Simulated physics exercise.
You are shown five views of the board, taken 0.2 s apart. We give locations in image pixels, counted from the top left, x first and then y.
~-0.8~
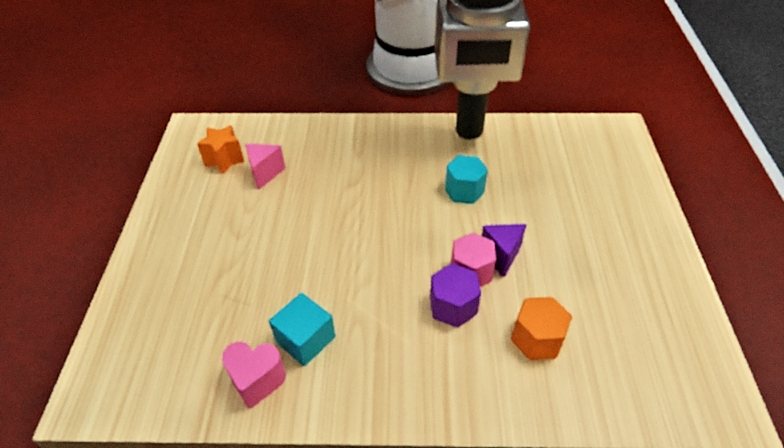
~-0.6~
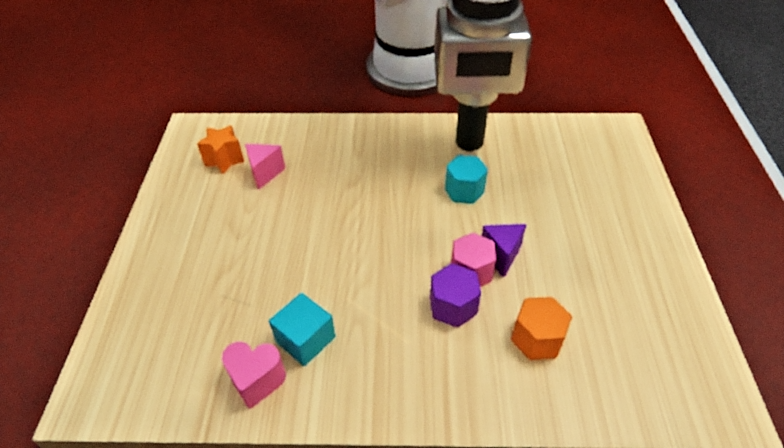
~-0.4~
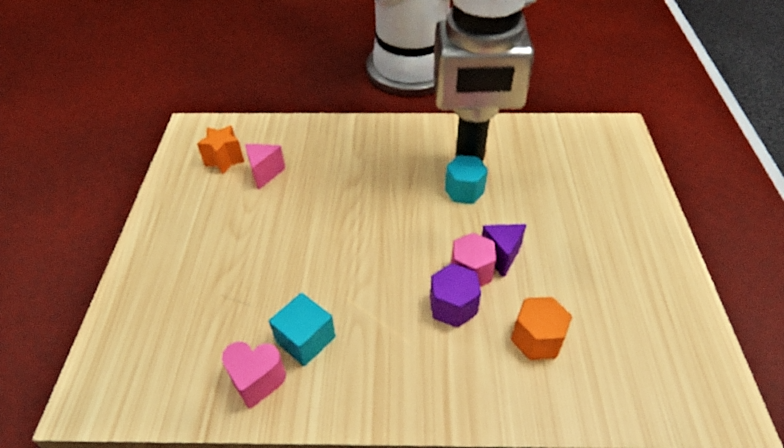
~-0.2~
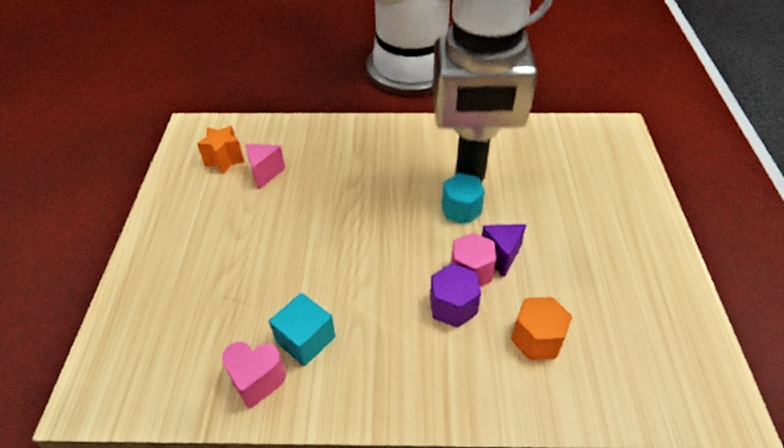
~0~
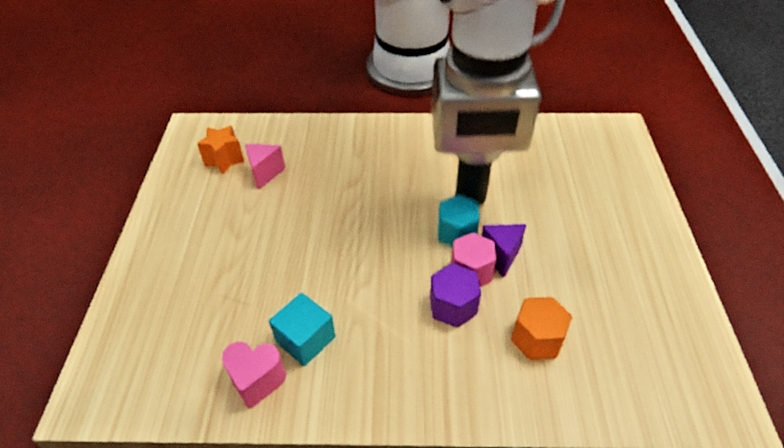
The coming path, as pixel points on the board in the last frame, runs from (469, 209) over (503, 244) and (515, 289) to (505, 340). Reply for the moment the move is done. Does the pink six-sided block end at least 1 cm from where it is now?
The answer is no.
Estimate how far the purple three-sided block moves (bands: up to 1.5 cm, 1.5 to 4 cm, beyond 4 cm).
Beyond 4 cm.
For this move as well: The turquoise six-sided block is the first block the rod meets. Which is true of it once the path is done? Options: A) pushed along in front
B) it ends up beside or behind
My answer is option B.
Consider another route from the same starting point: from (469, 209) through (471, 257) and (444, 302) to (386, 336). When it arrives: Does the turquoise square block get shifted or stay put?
It keeps its spot.
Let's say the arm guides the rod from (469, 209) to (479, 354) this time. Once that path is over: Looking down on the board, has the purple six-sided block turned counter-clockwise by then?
No, that is not how it ends up.
What follows on the original path. One third of the way, rod at (506, 234); turquoise six-sided block at (460, 217), turned 20° clockwise; purple three-sided block at (515, 246).
Two thirds of the way, rod at (517, 280); turquoise six-sided block at (460, 217), turned 20° clockwise; purple three-sided block at (527, 297), turned 15° clockwise; orange six-sided block at (550, 334), turned 35° anticlockwise.
At the end, rod at (508, 331); turquoise six-sided block at (460, 217), turned 20° clockwise; pink six-sided block still; purple three-sided block at (525, 350), turned 15° anticlockwise; orange six-sided block at (570, 367), turned 90° anticlockwise.
